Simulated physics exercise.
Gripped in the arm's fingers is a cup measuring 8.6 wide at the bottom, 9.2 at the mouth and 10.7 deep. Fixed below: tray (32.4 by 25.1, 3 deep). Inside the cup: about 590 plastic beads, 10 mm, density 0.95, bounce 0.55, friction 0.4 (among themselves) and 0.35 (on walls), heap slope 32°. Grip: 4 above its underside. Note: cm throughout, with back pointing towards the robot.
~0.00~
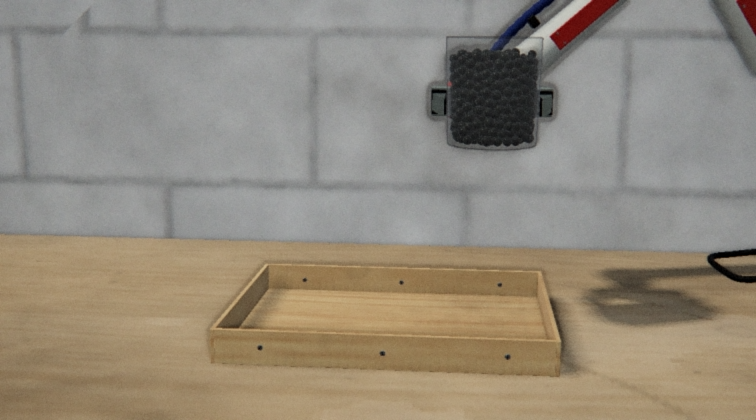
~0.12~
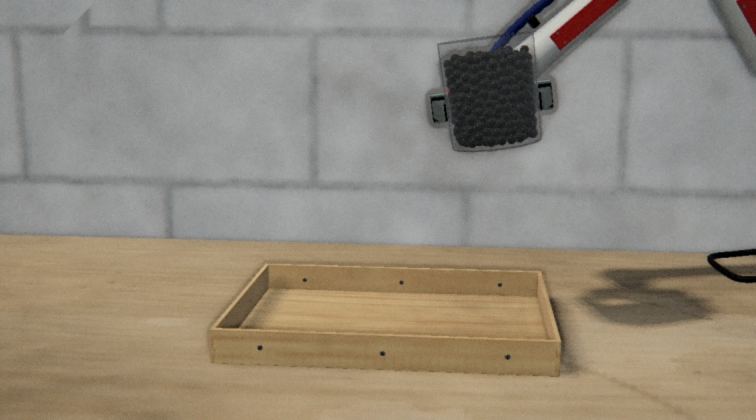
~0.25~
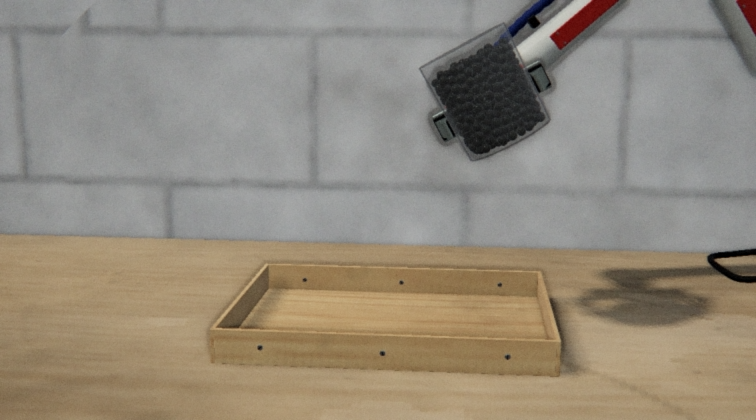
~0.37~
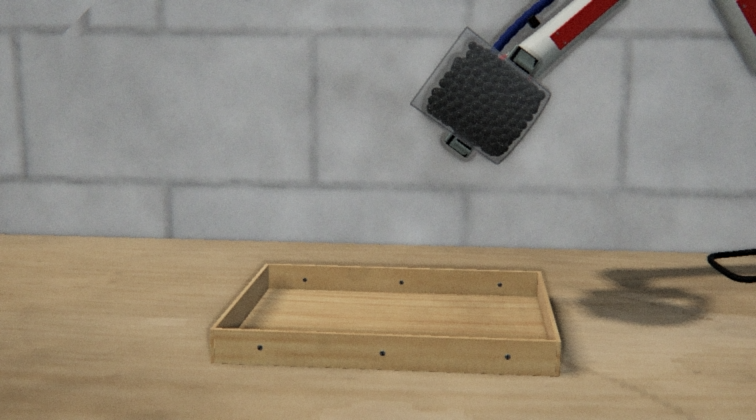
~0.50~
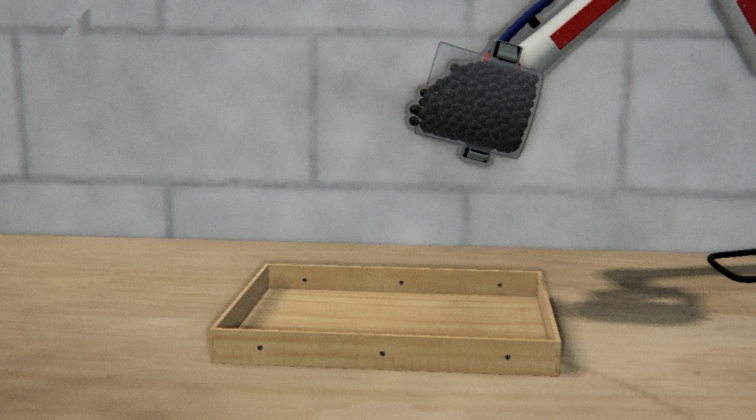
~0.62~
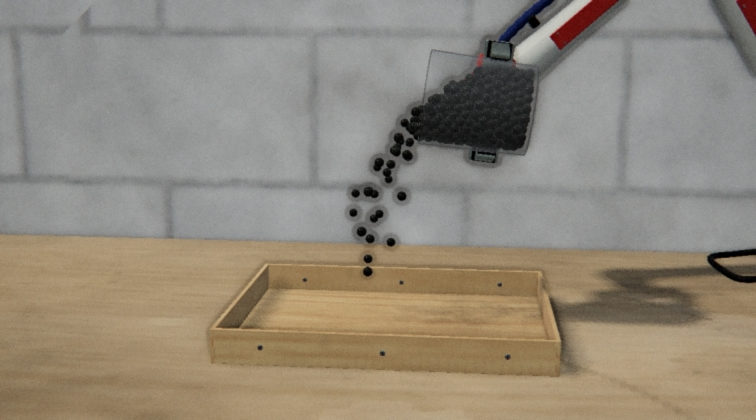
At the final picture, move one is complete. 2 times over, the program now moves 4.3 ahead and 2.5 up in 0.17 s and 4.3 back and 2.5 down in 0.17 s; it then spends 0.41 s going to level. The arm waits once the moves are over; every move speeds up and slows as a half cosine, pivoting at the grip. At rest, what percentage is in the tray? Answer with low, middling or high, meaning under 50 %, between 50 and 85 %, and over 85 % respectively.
Middling.
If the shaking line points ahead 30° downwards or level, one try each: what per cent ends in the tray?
Result: Approx. 55 % and 70 %, one try each.
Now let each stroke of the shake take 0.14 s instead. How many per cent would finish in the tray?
85 %.
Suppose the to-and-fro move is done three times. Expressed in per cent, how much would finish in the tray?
About 80 per cent in that case.
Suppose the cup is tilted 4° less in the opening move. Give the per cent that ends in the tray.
Estimate: Close to 60 in a hundred.
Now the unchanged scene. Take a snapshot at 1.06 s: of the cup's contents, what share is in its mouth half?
50 %.
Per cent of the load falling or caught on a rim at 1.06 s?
6 per cent.
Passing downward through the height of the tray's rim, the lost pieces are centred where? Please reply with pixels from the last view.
Estimated centre near (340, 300) in pixels.
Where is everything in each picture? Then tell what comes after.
In the first frame, the cup middle at (493, 93), level; upper third of the load around (494, 68), from x 455 to 535, top at y 55; 586 in the cup.
In the second frame, the cup middle at (491, 93), tilted 8° forward; upper third of the load around (491, 69), from x 450 to 535, top at y 50.
In the third frame, the cup middle at (487, 94), tilted 29° forward; upper third of the load around (486, 72), from x 435 to 540, top at y 40.
In the fourth frame, the cup middle at (482, 98), tilted 54° forward; upper third of the load around (479, 79), from x 430 to 540, top at y 45.
In the fifth frame, the cup middle at (480, 103), tilted 75° forward; upper third of the load around (487, 85), from x 415 to 535, top at y 65.
In the sixth frame, the cup middle at (480, 104), tilted 83° forward; upper third of the load around (493, 90), from x 355 to 530, top at y 70; 562 in the cup, 2 in the tray, 22 in flight or on a rim.
After 1.06 s, tilted 83° forward, highest piece 26 above the table; 296 in the cup, 255 in the tray, 1 on the table or floor, 34 in flight or on a rim.
After 1.49 s, tilted 46° forward, highest piece 26 above the table; 414 in the tray, 160 in the cup, 5 on the table or floor, 7 in flight or on a rim.
After 1.91 s, level, highest piece 25 above the table; 422 in the tray, 159 in the cup, 5 on the table or floor.
After 2.96 s, level, highest piece 25 above the table; 422 in the tray, 159 in the cup, 5 on the table or floor.
In the end, 422 in the tray, 159 in the cup, 5 on the table or floor. That is 72 % in the tray.
